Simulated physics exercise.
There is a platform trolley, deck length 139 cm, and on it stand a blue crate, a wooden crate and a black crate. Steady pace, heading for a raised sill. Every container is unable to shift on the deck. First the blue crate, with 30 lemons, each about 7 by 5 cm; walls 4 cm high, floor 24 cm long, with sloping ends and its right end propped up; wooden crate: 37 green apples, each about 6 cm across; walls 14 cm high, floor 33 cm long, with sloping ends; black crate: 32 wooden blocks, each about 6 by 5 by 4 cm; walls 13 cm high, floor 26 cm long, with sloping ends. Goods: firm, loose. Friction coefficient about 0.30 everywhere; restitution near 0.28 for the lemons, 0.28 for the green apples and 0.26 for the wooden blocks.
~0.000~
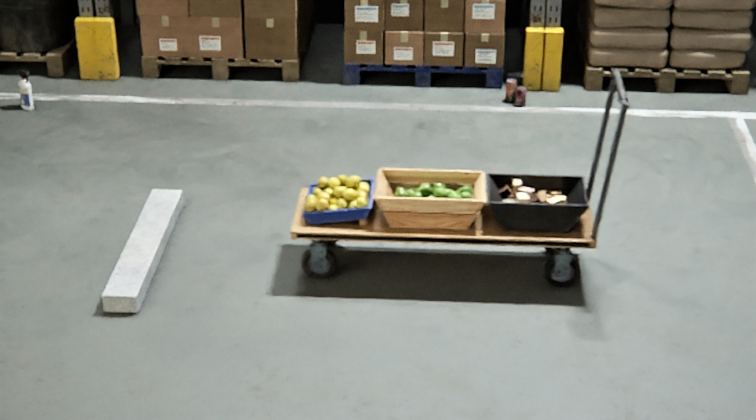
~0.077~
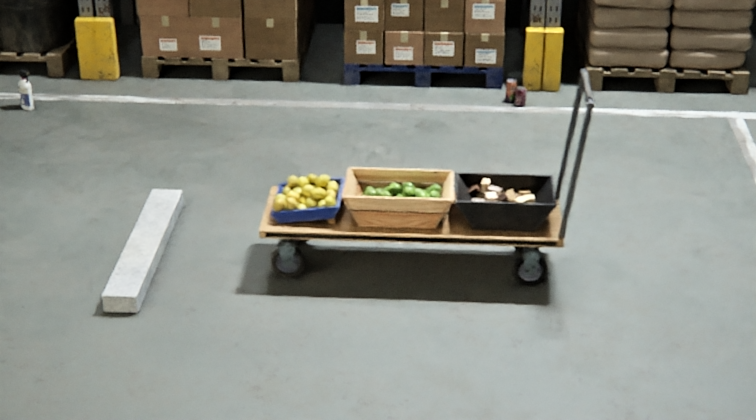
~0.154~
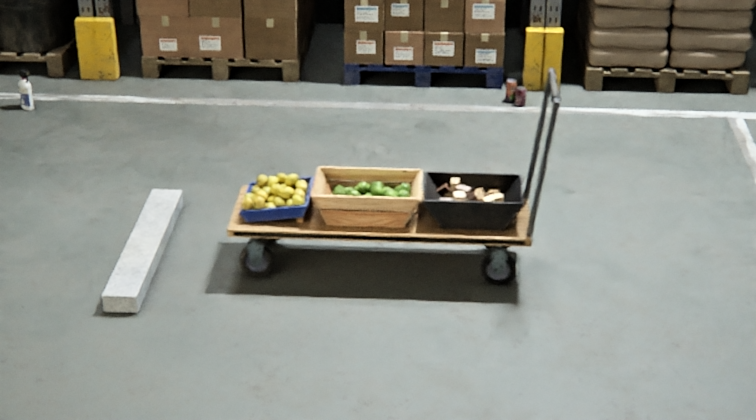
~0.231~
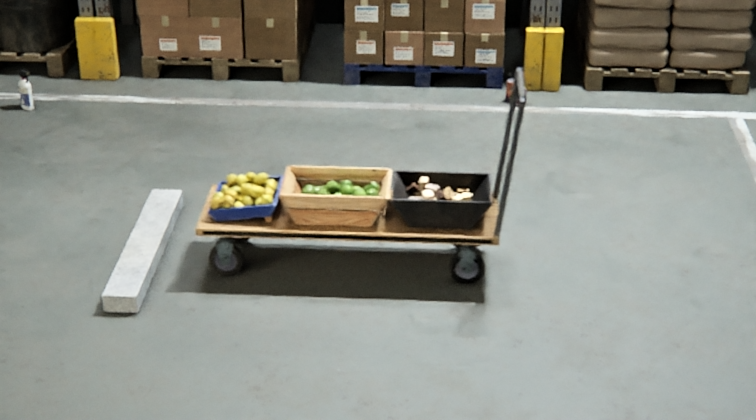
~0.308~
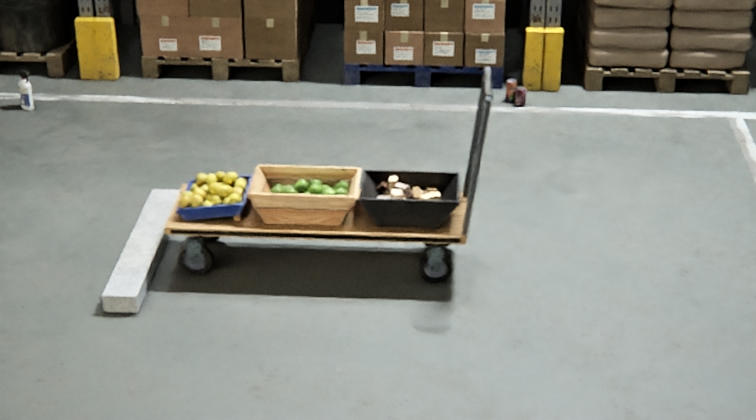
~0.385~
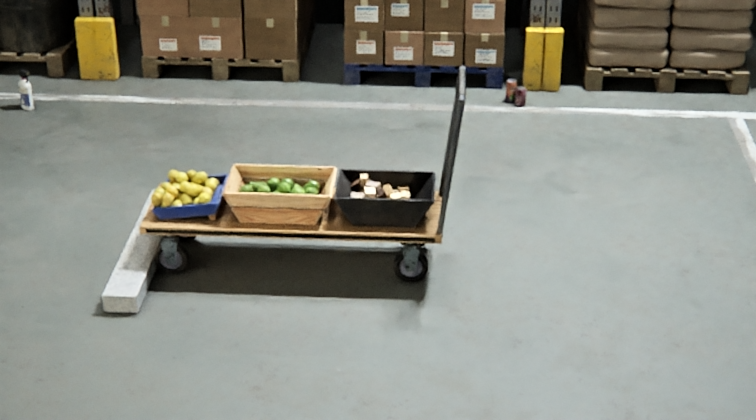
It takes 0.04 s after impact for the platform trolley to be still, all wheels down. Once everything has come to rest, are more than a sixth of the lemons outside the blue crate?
Retained: Below five sixths.
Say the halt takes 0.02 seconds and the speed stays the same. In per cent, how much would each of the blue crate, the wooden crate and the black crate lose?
You'd end up with blue crate at 60 %, wooden crate at 10 % and black crate at 0 %.
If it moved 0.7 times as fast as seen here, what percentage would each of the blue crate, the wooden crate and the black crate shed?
Blue crate 30, wooden crate 0, black crate 0 per cent.
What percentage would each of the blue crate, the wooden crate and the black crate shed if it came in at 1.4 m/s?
In that case the blue crate sheds 30 per cent of its load, the wooden crate 0 per cent, and the black crate 0 per cent.
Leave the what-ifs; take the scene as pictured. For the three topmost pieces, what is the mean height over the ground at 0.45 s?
On average they sit about 44 cm high.
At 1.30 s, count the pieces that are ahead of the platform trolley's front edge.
I'd put it at some 16 pieces.
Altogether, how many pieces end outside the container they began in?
About 16 pieces.
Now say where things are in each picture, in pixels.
In the first picture (places track the rim corner closest to us here), blue crate (369, 207); black crate (587, 205); 70 cm to go; all still inside.
Blue crate (337, 206); black crate (554, 204); 55 cm to go, in the second picture.
Blue crate (305, 205); black crate (522, 203); 41 cm to go, in the third picture.
Blue crate (273, 204); black crate (490, 202); 26 cm to go, in the fourth picture.
Blue crate (242, 203); black crate (457, 201); 11 cm to go, in the fifth picture.
Blue crate (217, 203); black crate (432, 201); stopping; all still inside, in the sixth picture.
After 0.45 s, the blue crate is down by 4 of 30, the wooden crate has all 37 and the black crate has all 32.
After 0.57 s, the blue crate is down by 11 of 30, the wooden crate has all 37 and the black crate has all 32.
After 0.80 s, the blue crate is down by 15 of 30, the wooden crate has all 37 and the black crate has all 32.
Outcome (at 1.30 s), the blue crate is down by 15 of 30, the wooden crate has all 37 and the black crate has all 32. Asked share, 15 of 30, 50 per cent.
